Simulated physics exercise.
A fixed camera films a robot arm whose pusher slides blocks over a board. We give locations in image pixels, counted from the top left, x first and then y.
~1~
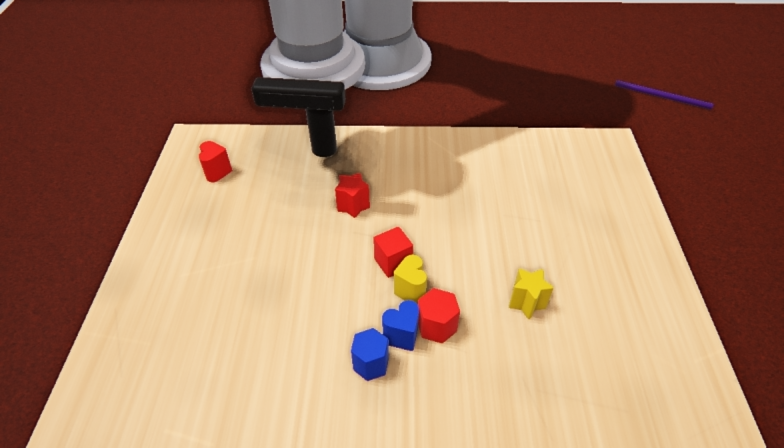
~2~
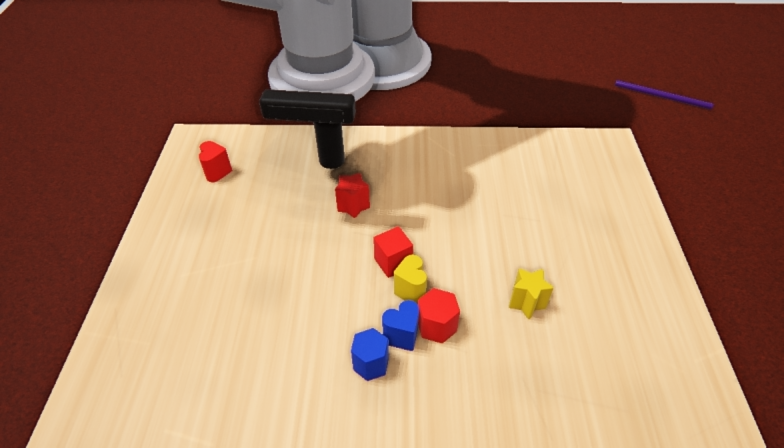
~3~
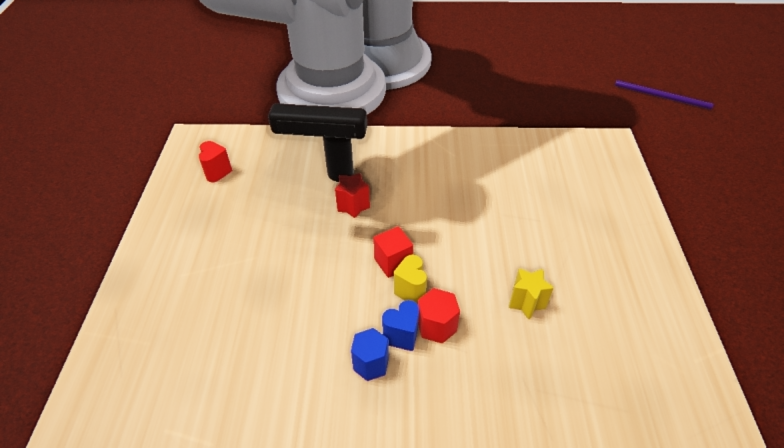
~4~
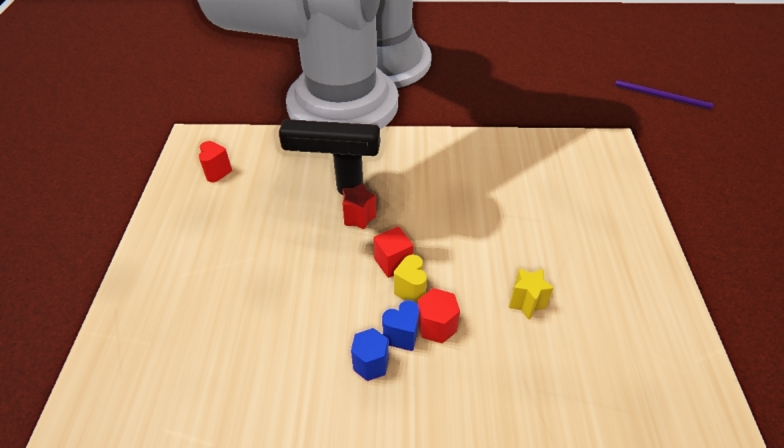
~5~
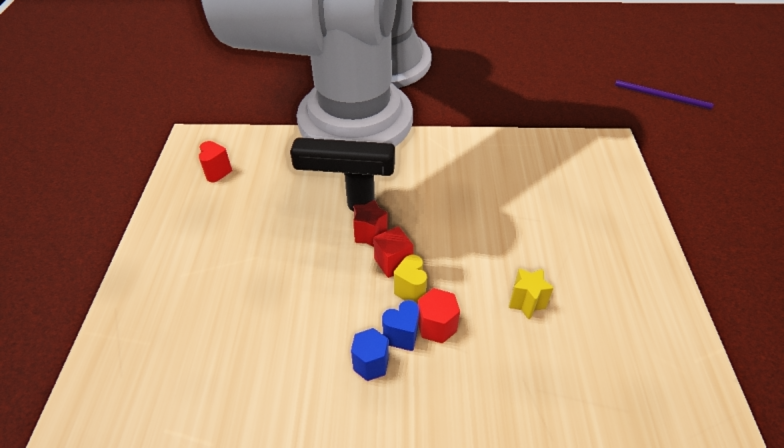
A robot arm with a black pusher moved down and slightly right over a wooden board, met a red star-shaped block, and pushed it toward the red square block near the other colored blocks.
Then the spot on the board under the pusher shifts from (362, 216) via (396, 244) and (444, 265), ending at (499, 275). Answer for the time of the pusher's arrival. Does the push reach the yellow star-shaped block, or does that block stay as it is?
It is left in place.
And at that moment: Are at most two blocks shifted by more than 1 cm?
No
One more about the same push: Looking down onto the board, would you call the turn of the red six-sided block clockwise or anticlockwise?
It is turned anticlockwise.
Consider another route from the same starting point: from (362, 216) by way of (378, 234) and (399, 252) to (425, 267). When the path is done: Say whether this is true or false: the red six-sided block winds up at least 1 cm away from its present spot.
This is true.
On the path given first. One third of the way, pusher at (397, 232); red star-shaped block at (395, 245), turned 20° clockwise; red square block at (410, 267); yellow heart-shaped block at (422, 292), turned 15° clockwise; red six-sided block at (448, 319), turned 15° anticlockwise.
Two thirds of the way, pusher at (445, 253); red star-shaped block at (431, 263), turned 50° clockwise; red square block at (430, 291), turned 25° clockwise; blue heart-shaped block at (398, 329), turned 45° clockwise; yellow heart-shaped block at (431, 319), turned 40° clockwise; red six-sided block at (461, 341), turned 45° anticlockwise.
At the end, pusher at (501, 263); red star-shaped block at (434, 262), turned 65° clockwise; red square block at (430, 291), turned 25° clockwise; blue heart-shaped block at (397, 329), turned 45° clockwise; yellow heart-shaped block at (432, 319), turned 40° clockwise; red six-sided block at (461, 341), turned 45° anticlockwise; yellow star-shaped block in place.
